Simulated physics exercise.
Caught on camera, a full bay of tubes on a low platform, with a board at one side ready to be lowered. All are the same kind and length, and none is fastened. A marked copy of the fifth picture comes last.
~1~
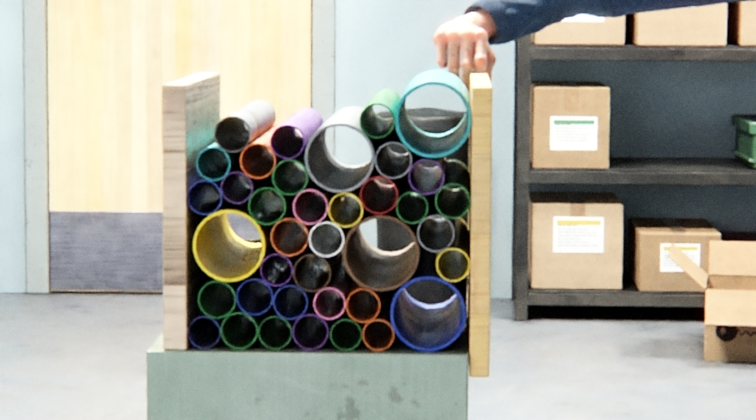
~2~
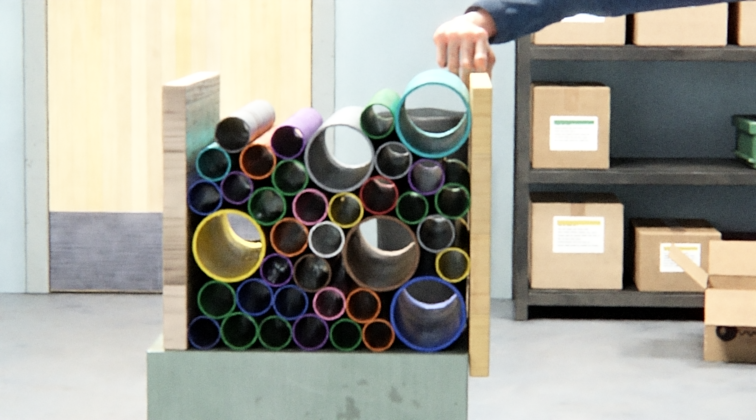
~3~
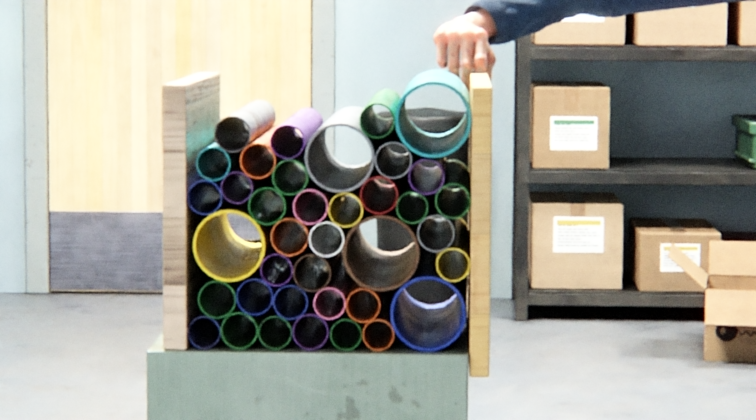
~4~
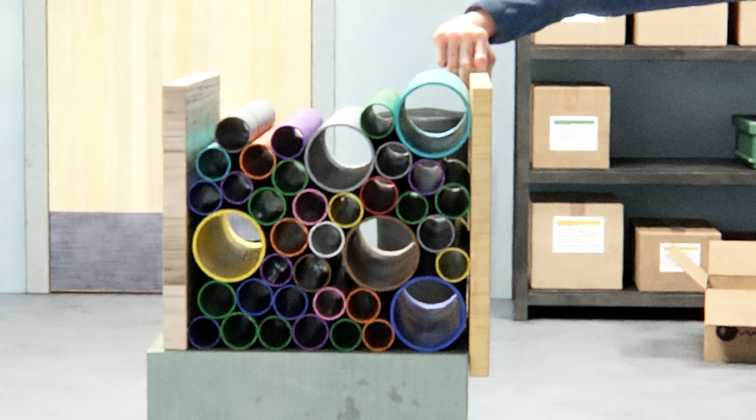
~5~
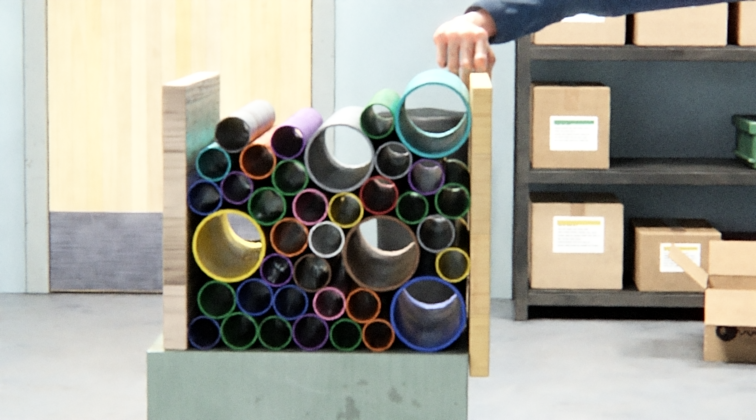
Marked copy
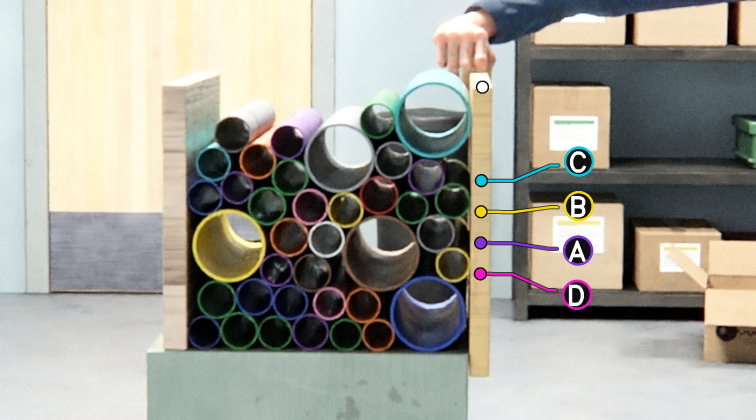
A hand resting on the right side board of a bay stacked with colourful tubes of mixed widths, nothing visibly moving.
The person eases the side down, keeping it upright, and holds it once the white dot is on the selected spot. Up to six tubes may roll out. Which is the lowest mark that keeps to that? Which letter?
At most to D.
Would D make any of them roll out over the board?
Yes.
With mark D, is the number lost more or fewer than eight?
Fewer than eight.
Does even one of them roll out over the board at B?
At B: Yes.
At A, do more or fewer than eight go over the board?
At A, fewer than eight.
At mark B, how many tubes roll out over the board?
With B, one.
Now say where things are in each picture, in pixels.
In the first frame, a green tube (453, 201); a purple tube (237, 187); a grey tube (232, 134).
In the second frame, a grey tube (232, 134); side board (479, 212).
In the third frame, an orange tube (378, 335).
In the fourth frame, a blue tube (255, 297); a purple tube (277, 270).
In the fifth frame, a pink tube (311, 207); a green tube (453, 201); a purple tube (237, 187).
On the marked copy, A at (481, 243); B at (481, 212); C at (481, 180); D at (480, 274); the white dot at (482, 87).
Following D. Soon after the start, top of the board (472, 168).
Later, top of the board (471, 261).
In the end, top of the board (471, 273), five out over the board.
As for the rest, A five out over the board; B one out over the board; C none out over the board.
